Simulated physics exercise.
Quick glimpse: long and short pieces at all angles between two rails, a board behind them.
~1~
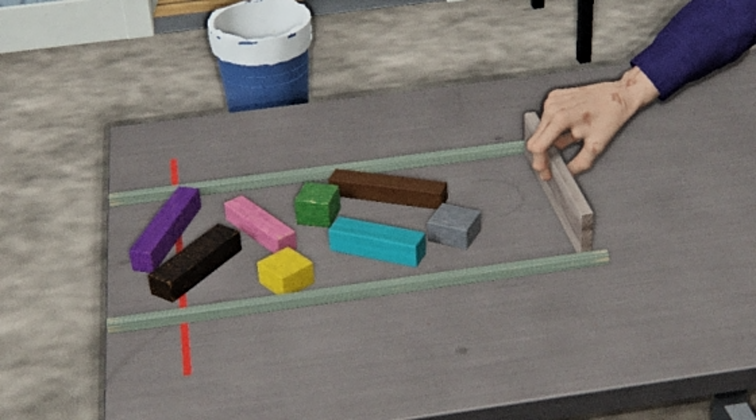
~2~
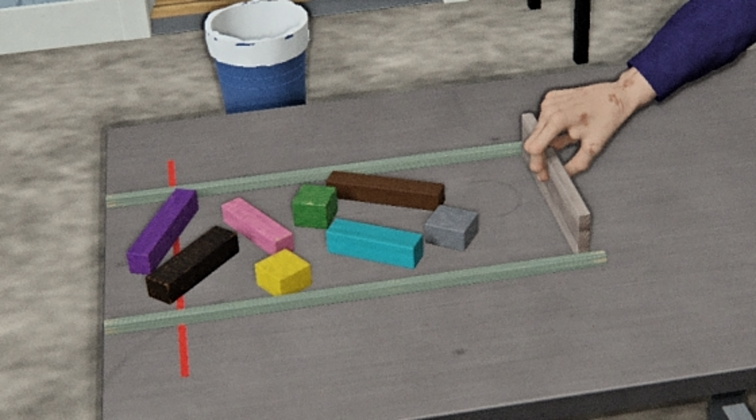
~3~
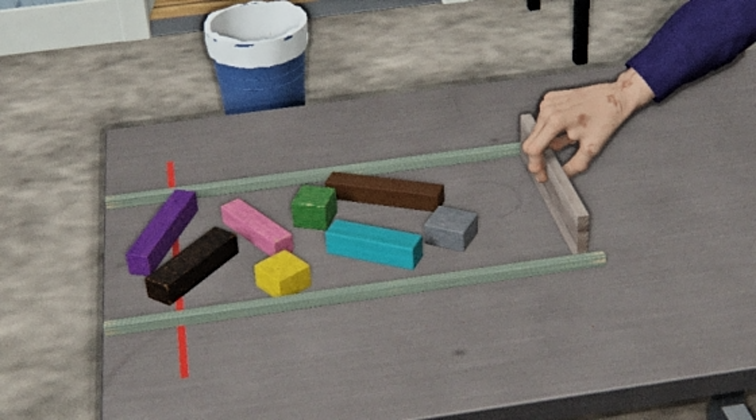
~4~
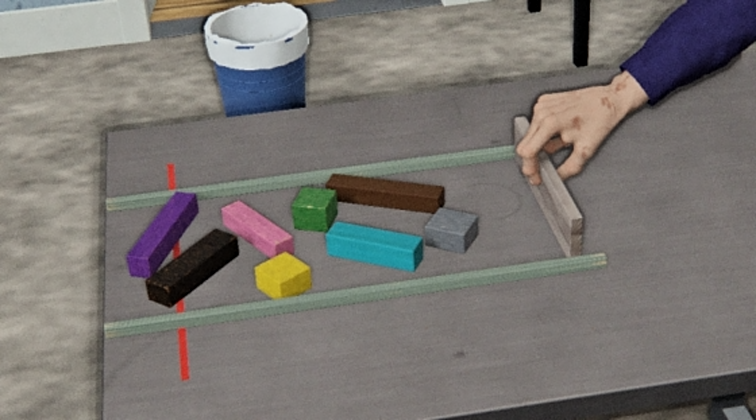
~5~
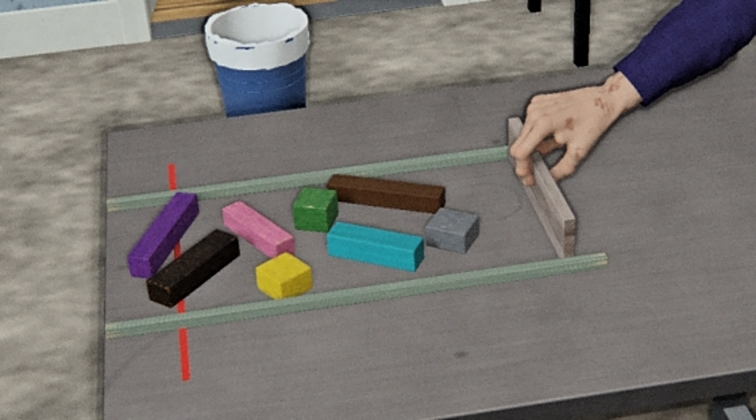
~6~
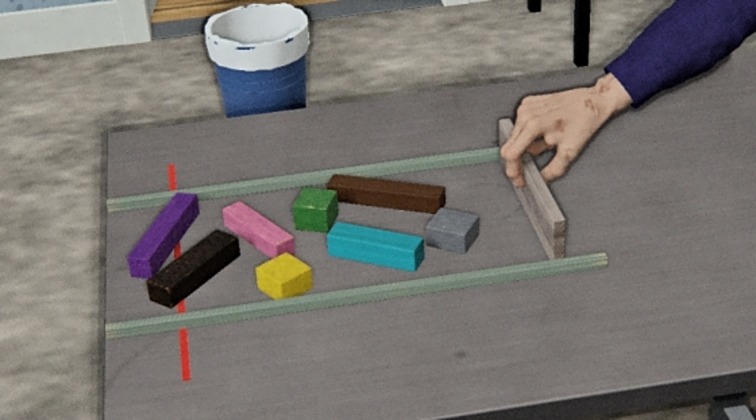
A hand sliding a wooden board slightly left between two pale green rails, the coloured blocks ahead of it staying still.
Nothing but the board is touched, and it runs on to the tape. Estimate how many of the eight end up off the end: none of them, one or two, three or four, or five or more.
Odds are the fallen group will hold three or four.
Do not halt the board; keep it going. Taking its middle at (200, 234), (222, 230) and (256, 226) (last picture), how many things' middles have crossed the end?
2, 1, 0.
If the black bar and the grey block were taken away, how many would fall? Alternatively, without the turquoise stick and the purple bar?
First try: 2 fallen; other try: 1.
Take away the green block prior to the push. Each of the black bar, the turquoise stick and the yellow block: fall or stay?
So the black bar goes down, the turquoise stick keeps its place and the yellow block keeps its place.
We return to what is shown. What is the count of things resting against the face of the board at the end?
Count recorded: 3.
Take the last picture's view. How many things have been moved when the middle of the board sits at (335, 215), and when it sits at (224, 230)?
Answer - first 6, then 8.
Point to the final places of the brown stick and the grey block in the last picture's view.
The brown stick comes to rest close to (123, 219), while the grey block rests close to (150, 266).
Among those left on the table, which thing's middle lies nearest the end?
It's the yellow block that ends up nearest.
Soon after, none off yet; purple bar at rest near (165, 234); black bar at rest near (195, 268); pink bar at rest near (258, 231).
After that, none off yet; purple bar at rest near (165, 234); black bar at rest near (192, 269); pink bar displaced a little near (234, 233).
And then, none off yet; purple bar displaced a little near (99, 245); black bar displaced about its own width near (124, 289); pink bar displaced about its own width near (143, 245).
In the end, the number that fall off is three or four; gone, pink bar, black bar and purple bar.
